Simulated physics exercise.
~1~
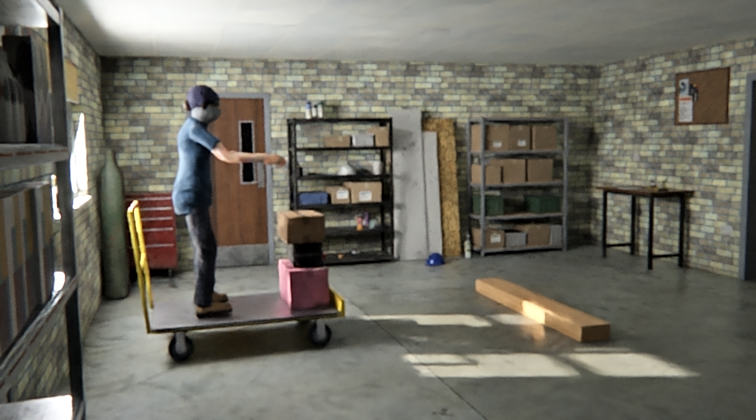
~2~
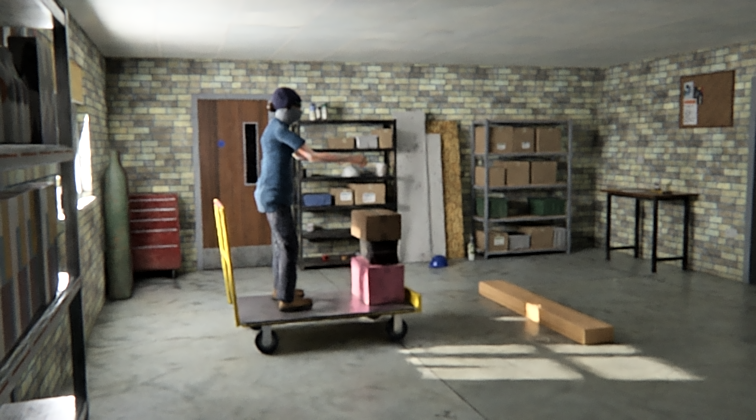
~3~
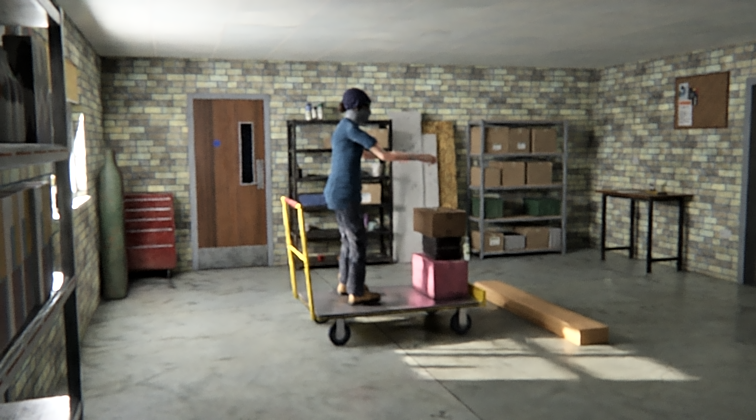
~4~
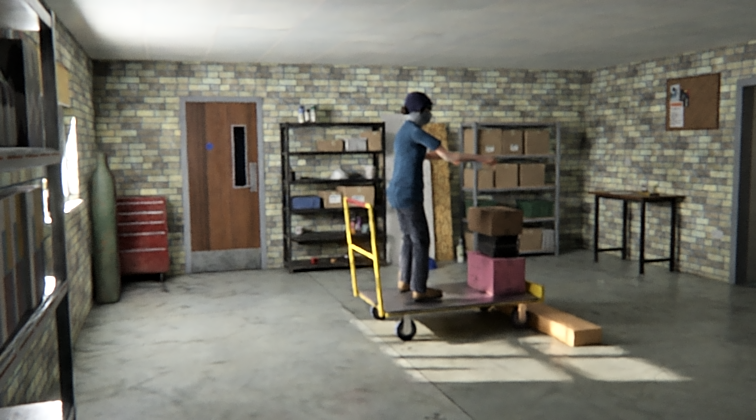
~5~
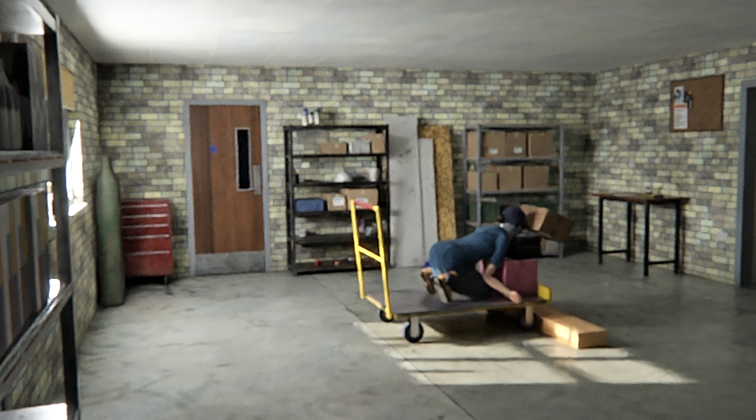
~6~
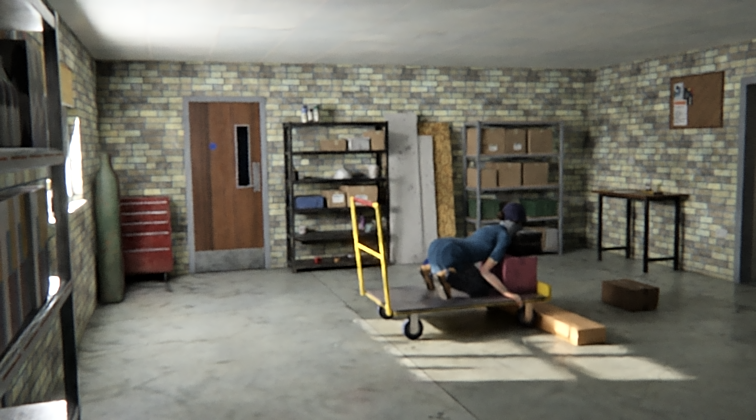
In a workshop, a trolley stops against a beam, toppling its rider and throwing one carton off.
